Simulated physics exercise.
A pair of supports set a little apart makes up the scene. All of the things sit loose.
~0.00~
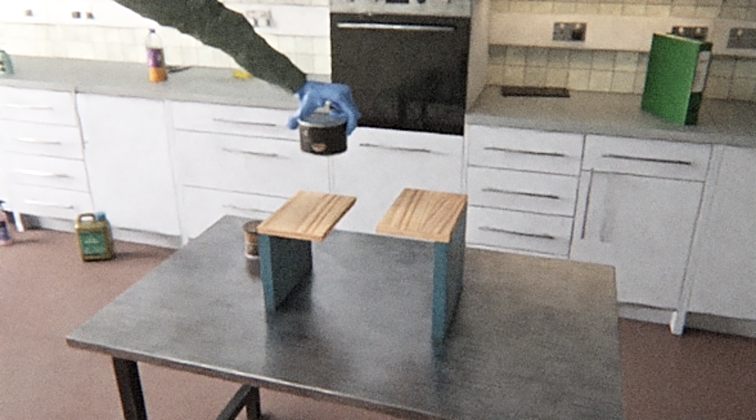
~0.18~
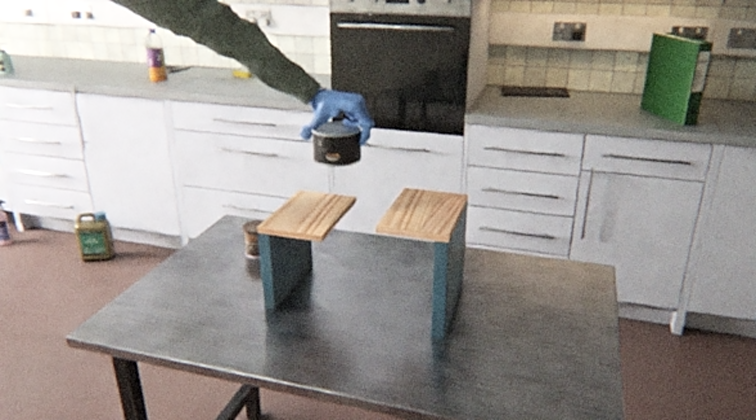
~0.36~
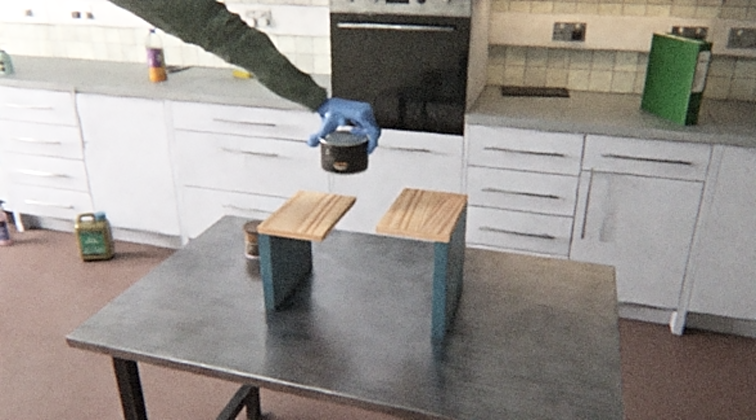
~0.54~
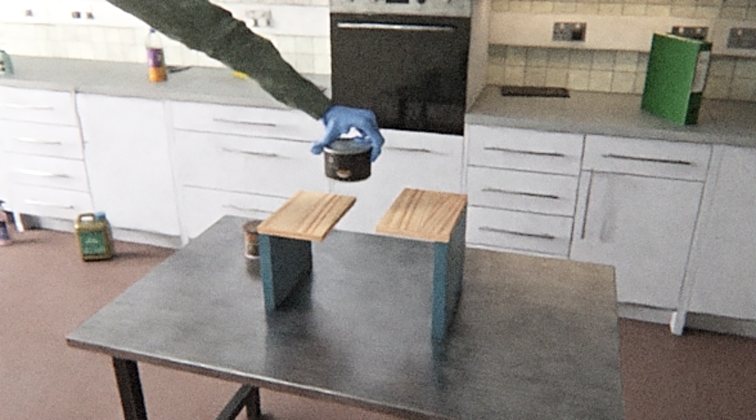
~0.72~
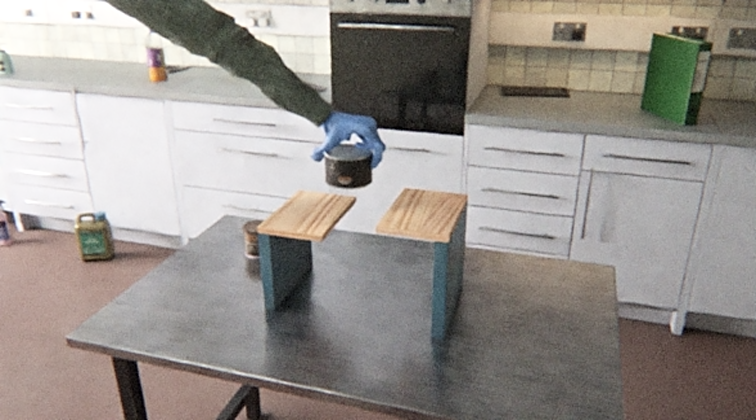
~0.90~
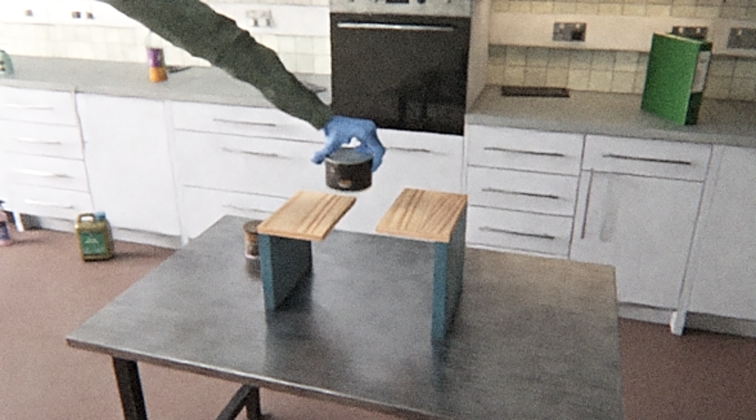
Black tub held by a blue-gloved hand moving right and lowering, then hovering above the gap between two wood-topped supports.
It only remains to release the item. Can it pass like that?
Watch - it goes right down to the table.
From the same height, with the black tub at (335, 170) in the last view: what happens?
Let go there, it does not get through.
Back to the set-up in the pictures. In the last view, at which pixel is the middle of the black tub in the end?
Around (346, 282).
After 1.20 s, black tub tipped 44° from how it was near (363, 211).
After 1.30 s, black tub on its side near (382, 254).
After 1.40 s, black tub tipped 67° from how it was near (379, 277).
After 1.60 s, black tub slid well along near (348, 282).
At rest (2.4 s), moved from the start, black tub; brown tin in place. Seen from the same camera at the end, black tub near (346, 282). The tub goes down the gap.
